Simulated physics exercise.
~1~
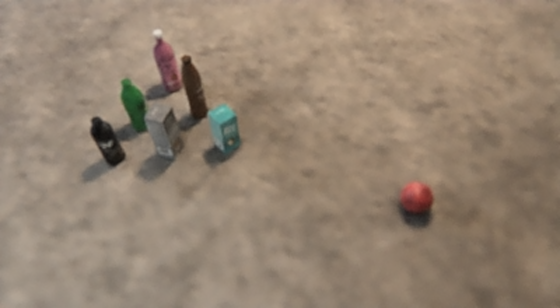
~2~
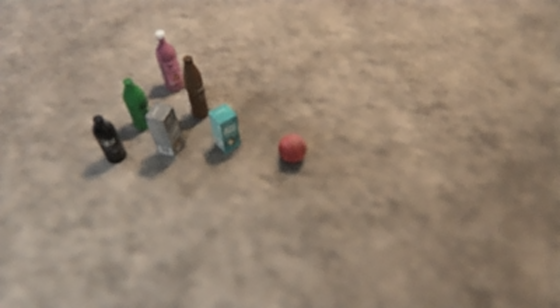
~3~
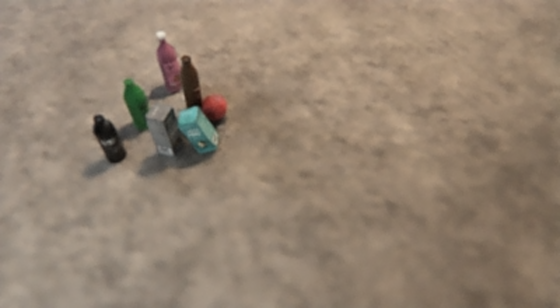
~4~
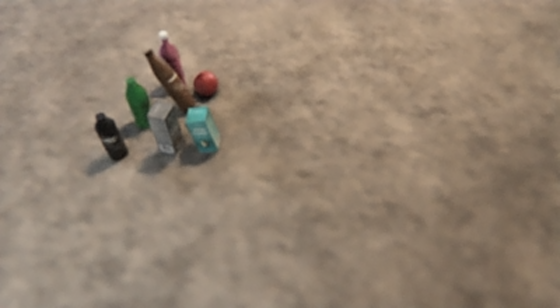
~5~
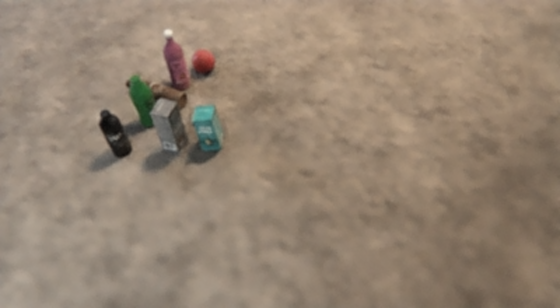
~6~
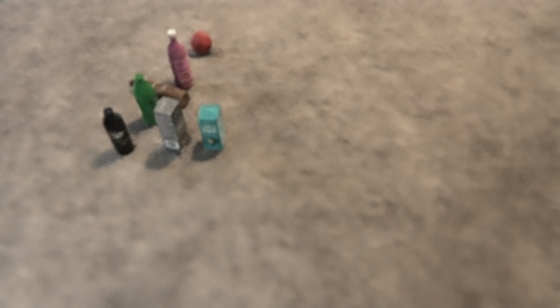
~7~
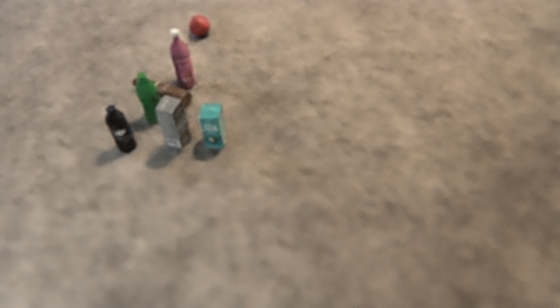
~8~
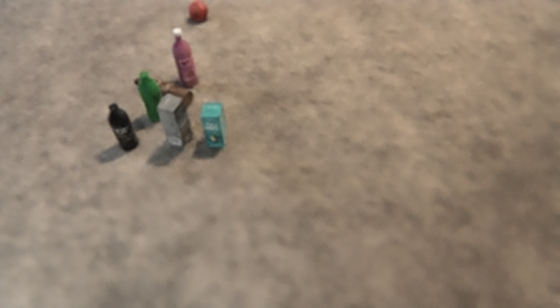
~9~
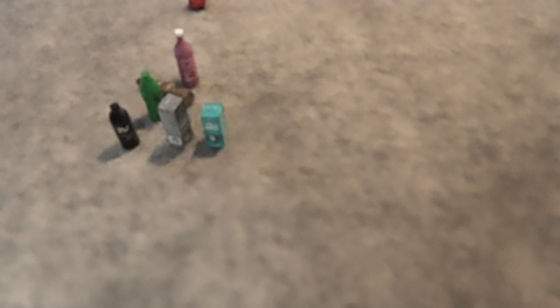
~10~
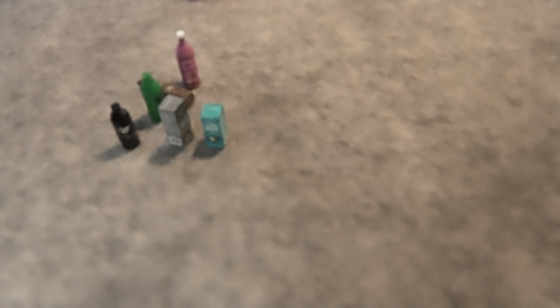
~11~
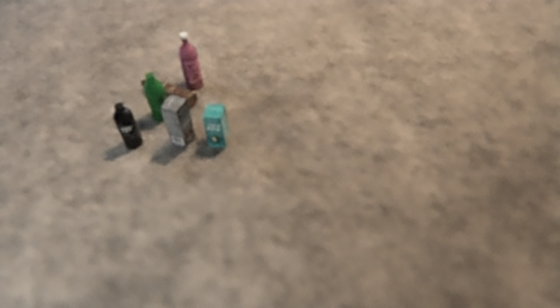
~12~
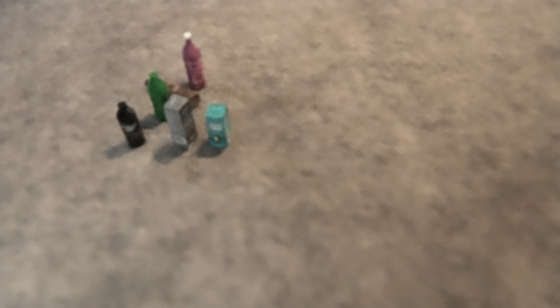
Red ball rolling left into a group of bottles and cartons, jolting the turquoise carton, toppling the brown bottle and rolling away.
